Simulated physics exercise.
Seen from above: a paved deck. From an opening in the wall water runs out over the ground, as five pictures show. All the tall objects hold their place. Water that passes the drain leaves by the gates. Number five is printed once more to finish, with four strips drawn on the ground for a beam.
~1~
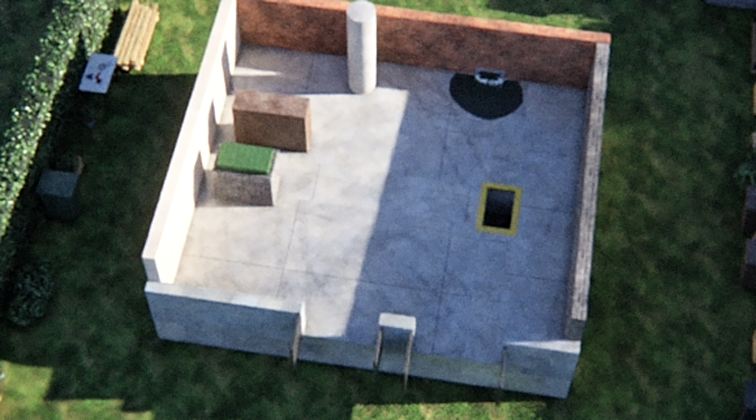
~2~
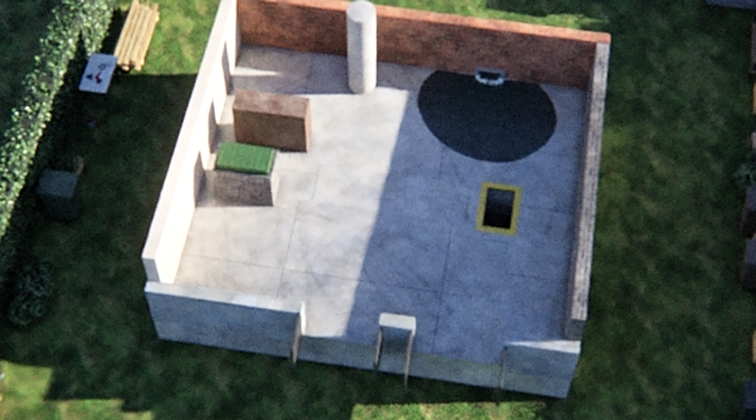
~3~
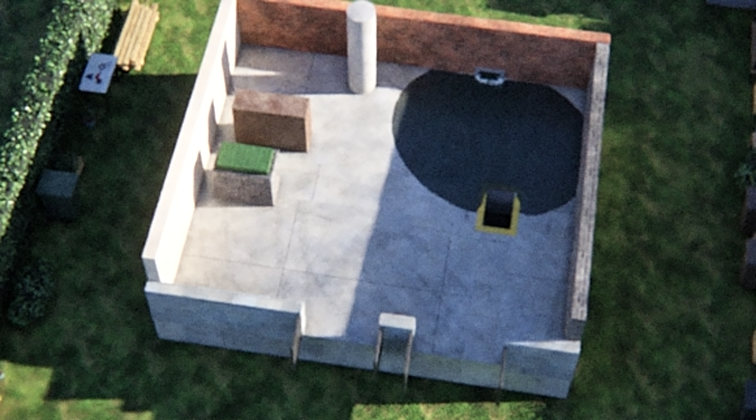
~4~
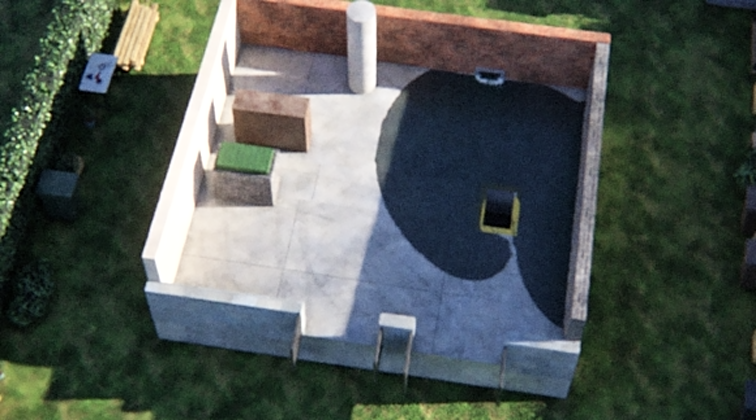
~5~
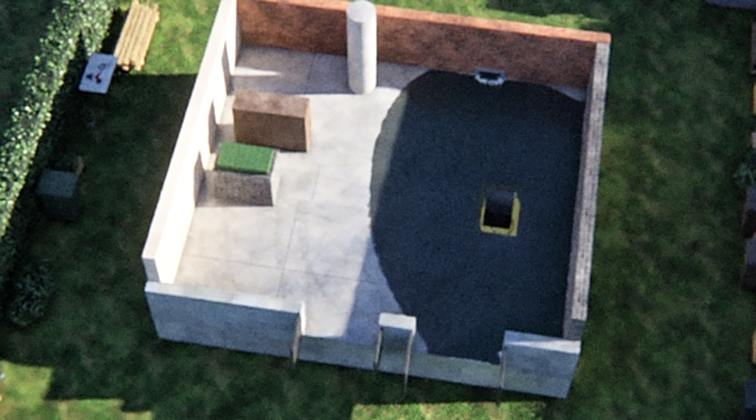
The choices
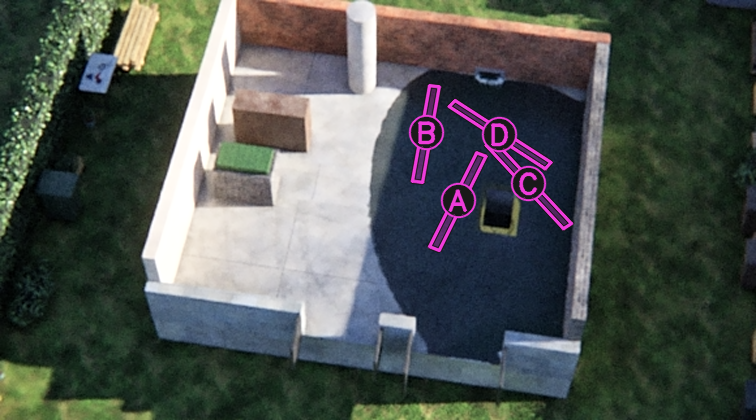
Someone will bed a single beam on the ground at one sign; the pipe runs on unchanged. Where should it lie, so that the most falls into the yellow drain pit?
Best: B.
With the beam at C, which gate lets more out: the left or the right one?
The right one.
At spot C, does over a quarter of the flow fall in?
No.
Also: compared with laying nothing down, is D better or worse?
It is worse.
On the marked copy, A from (434, 248) to (481, 154); B from (417, 181) to (434, 86); C from (490, 143) to (567, 226); D from (452, 103) to (548, 165).
Choosing A, about 13 % of the stream runs into the yellow drain pit, about 87 % out by the gates.
Choosing B, about 32 % of the stream runs into the yellow drain pit, about 68 % out by the gates.
Choosing C, about 14 % of the stream runs into the yellow drain pit, about 82 % out by the gates.
Choosing D, about 16 % of the stream runs into the yellow drain pit, about 83 % out by the gates.
